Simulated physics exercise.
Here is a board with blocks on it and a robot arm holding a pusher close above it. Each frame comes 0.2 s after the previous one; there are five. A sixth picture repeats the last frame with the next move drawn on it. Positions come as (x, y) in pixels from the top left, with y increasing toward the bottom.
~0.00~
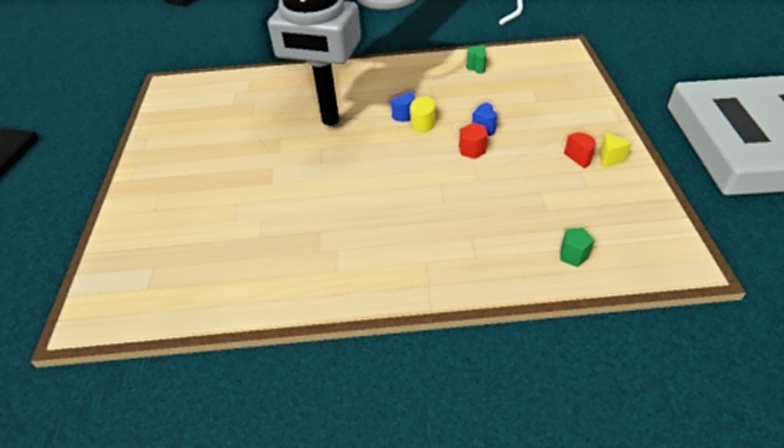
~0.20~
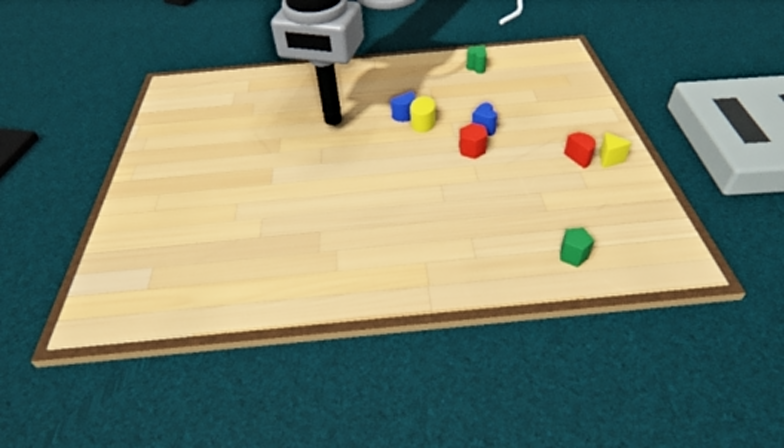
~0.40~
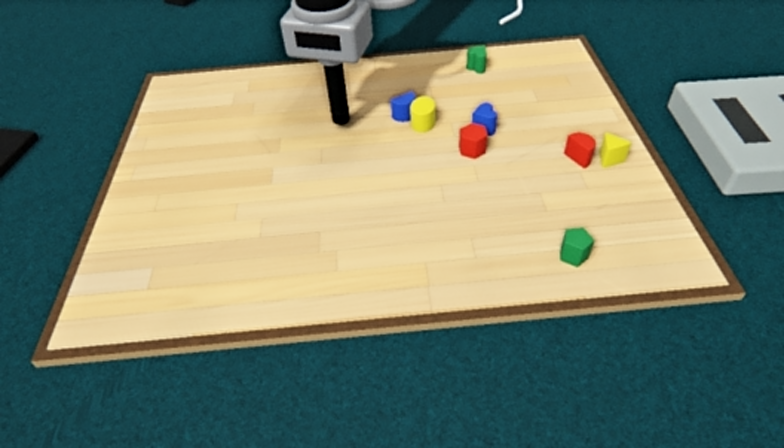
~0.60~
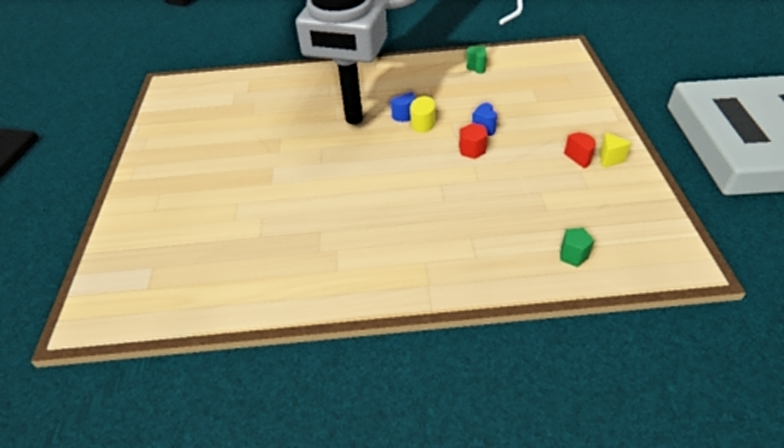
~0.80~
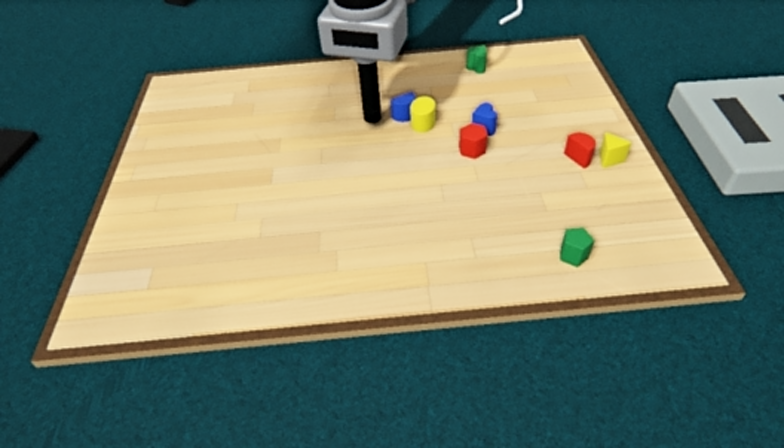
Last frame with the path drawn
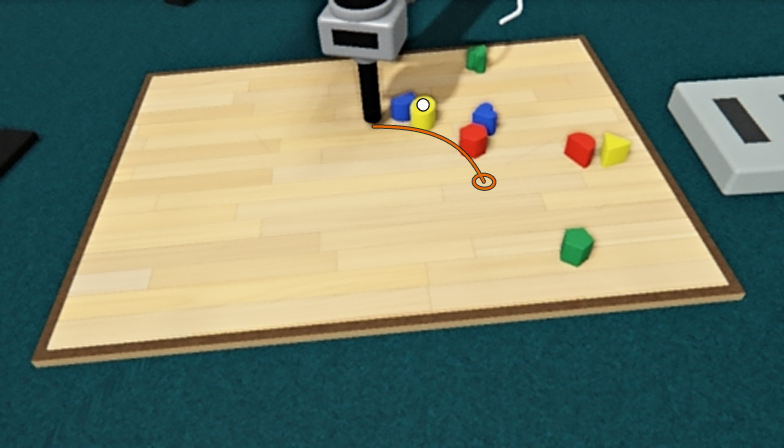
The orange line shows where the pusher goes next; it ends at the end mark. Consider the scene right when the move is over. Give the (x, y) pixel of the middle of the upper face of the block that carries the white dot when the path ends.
My estimate: (441, 103).
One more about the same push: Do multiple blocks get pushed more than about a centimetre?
Yes - that is the case.
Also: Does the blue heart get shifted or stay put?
The blue heart is left alone.
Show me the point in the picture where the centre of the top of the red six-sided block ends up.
The middle of its top is at (497, 140).
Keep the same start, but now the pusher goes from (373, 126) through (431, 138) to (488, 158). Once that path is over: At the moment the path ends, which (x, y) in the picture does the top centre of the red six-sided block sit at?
Its top middle will sit at (515, 141).
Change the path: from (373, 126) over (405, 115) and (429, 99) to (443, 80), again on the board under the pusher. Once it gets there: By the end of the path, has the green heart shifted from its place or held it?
It gets no push and keeps its place.
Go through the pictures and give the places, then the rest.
Tip of the pusher (331, 121), middles of tops, blue D-shaped block (405, 98), yellow elliptical block (423, 105), red six-sided block (474, 131), blue heart (486, 110), in the first picture.
Pusher (333, 121), nothing pushed, in the second picture.
Pusher (341, 121), nothing pushed, in the third picture.
Pusher (354, 120), nothing pushed, in the fourth picture.
Pusher (373, 119), blue D-shaped block (405, 98), yellow elliptical block (423, 105), red six-sided block (474, 131), blue heart (486, 110), in the fifth picture.
The line goes from (373, 126) through (421, 131) and (460, 150) to (484, 182); the dot is on the yellow elliptical block.
What follows on the original path. One third of the way, pusher (421, 123); yellow elliptical block (437, 103), turned 40° anticlockwise.
Two thirds of the way, pusher (461, 142); yellow elliptical block (441, 103), turned 60° anticlockwise; red six-sided block (485, 135), turned 20° anticlockwise.
At the end, pusher (485, 174); blue D-shaped block unmoved; yellow elliptical block (441, 103), turned 60° anticlockwise; red six-sided block (497, 140), turned 75° anticlockwise; blue heart unmoved.
